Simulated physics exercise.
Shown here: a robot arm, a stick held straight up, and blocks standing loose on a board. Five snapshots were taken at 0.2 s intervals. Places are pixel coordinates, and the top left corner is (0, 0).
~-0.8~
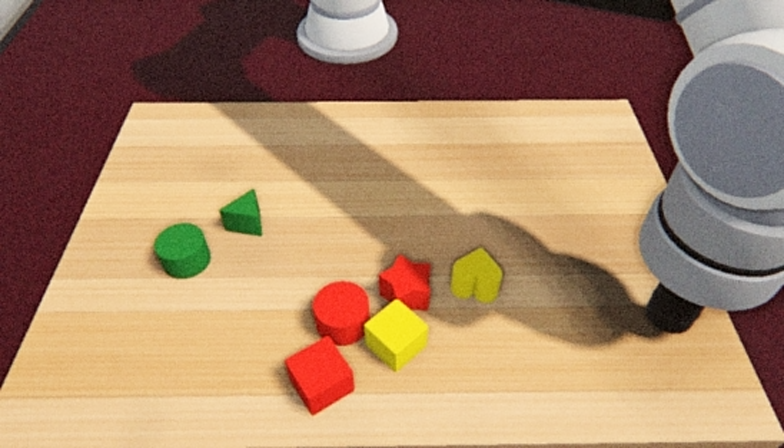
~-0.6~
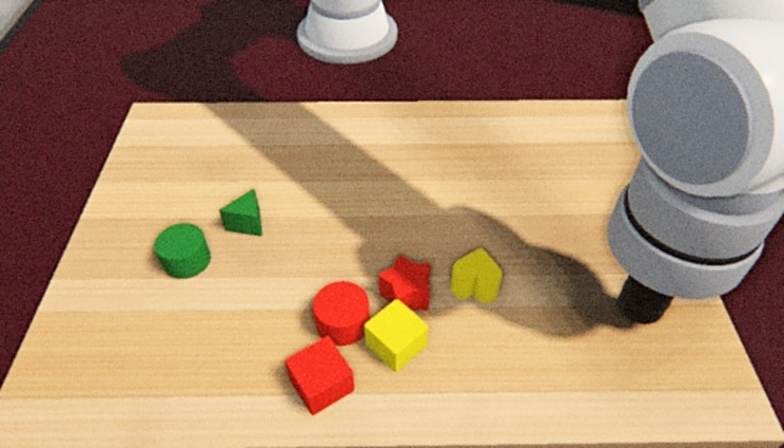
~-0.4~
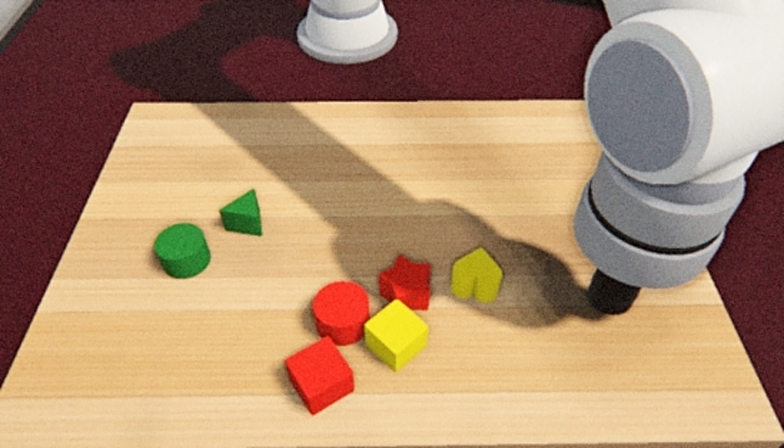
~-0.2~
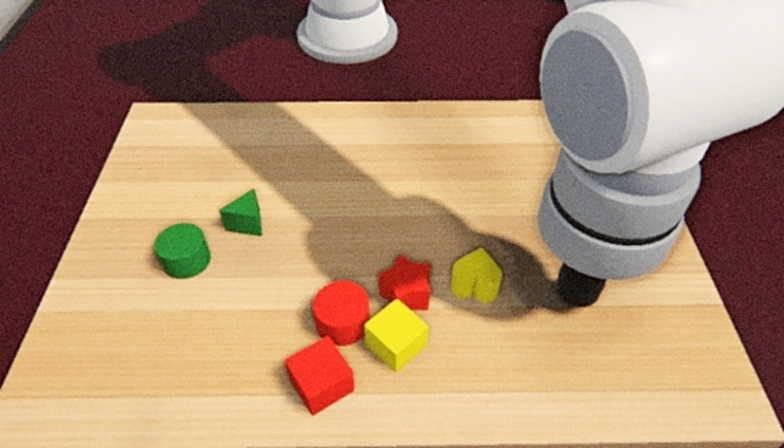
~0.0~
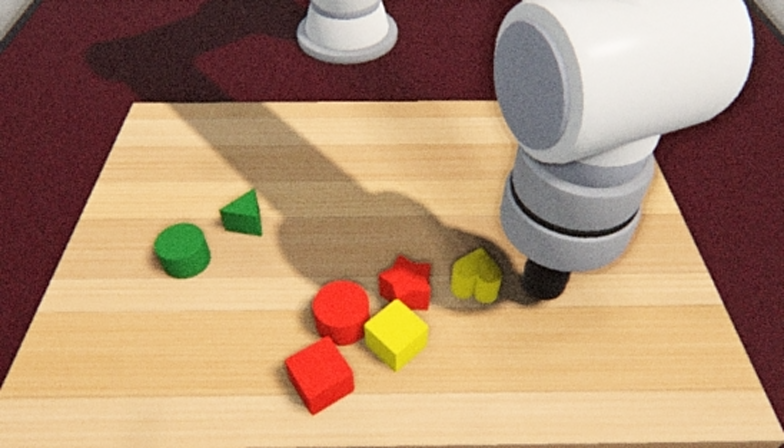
The video shows a robot arm moving a short black stick steadily leftward over a wooden board, nearing a yellow heart block, while the red, yellow and green blocks all stay still and its shadow shifts left across them.
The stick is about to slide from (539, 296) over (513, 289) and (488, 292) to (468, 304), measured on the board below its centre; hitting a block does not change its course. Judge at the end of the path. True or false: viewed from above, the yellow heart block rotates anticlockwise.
Verdict: False.
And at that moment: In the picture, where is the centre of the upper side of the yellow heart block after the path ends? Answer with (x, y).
In the picture, that point is around (436, 267).
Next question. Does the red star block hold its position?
Going by the path, no.
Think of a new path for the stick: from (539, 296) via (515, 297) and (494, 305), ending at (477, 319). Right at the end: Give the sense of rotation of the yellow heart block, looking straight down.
If we look at it from overhead, the yellow heart block pivots clockwise.
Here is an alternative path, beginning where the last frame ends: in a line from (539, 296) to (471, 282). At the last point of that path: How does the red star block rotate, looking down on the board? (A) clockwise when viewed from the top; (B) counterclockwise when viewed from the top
B
What follows on the original path. Halfway along, stick (502, 277); yellow heart block (460, 264).
At the end, stick (470, 293); yellow four-sided block unmoved; red star block (396, 273), turned 20° anticlockwise; yellow heart block (436, 267), turned 60° clockwise.
